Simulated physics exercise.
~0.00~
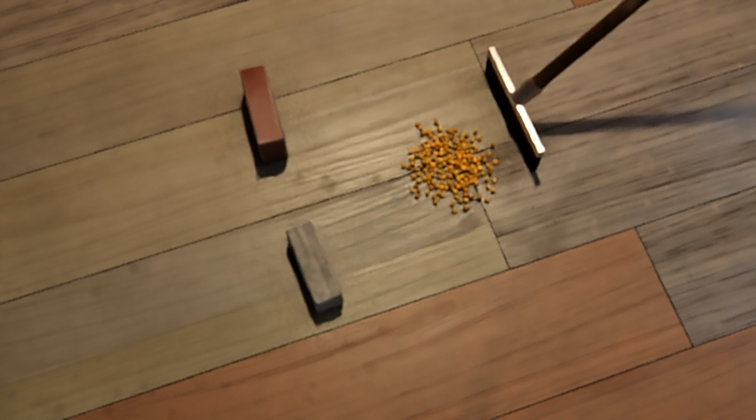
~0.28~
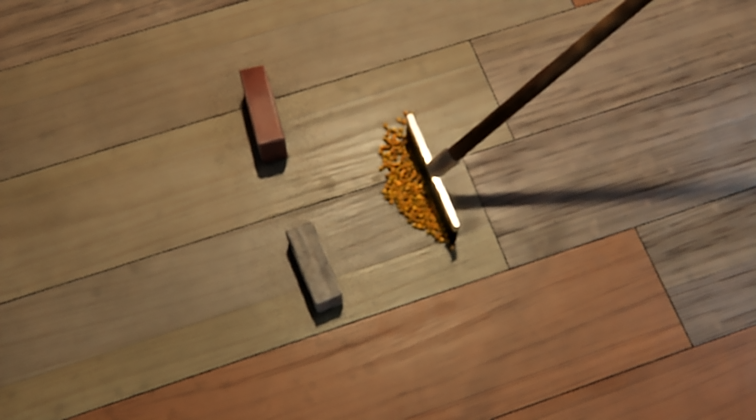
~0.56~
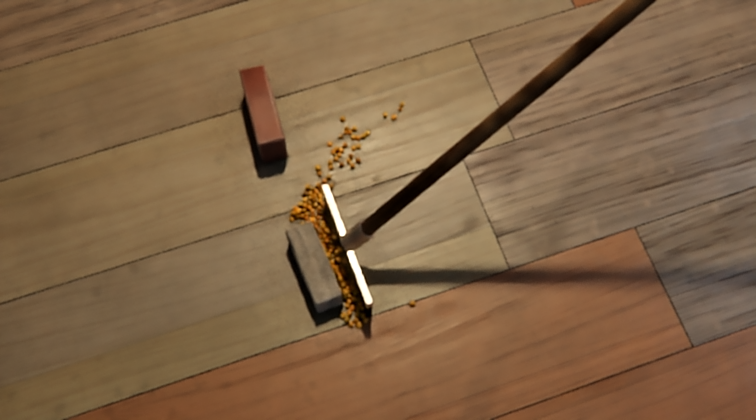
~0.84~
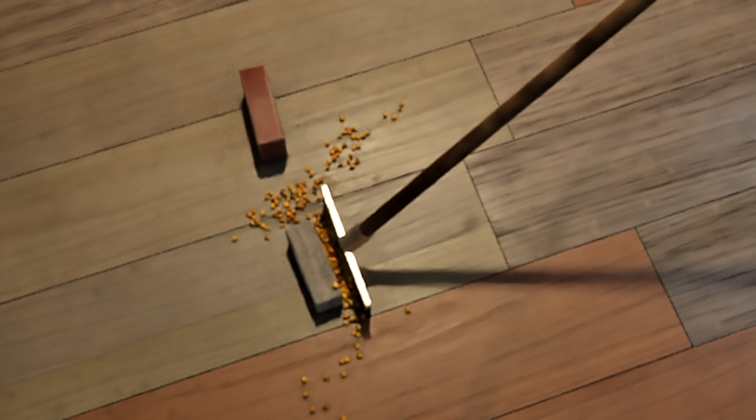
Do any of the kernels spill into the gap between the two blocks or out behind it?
Yes, a moderate share of the kernels ends up in the gap or beyond it. Most of the rest stays held up in front of the blocks.
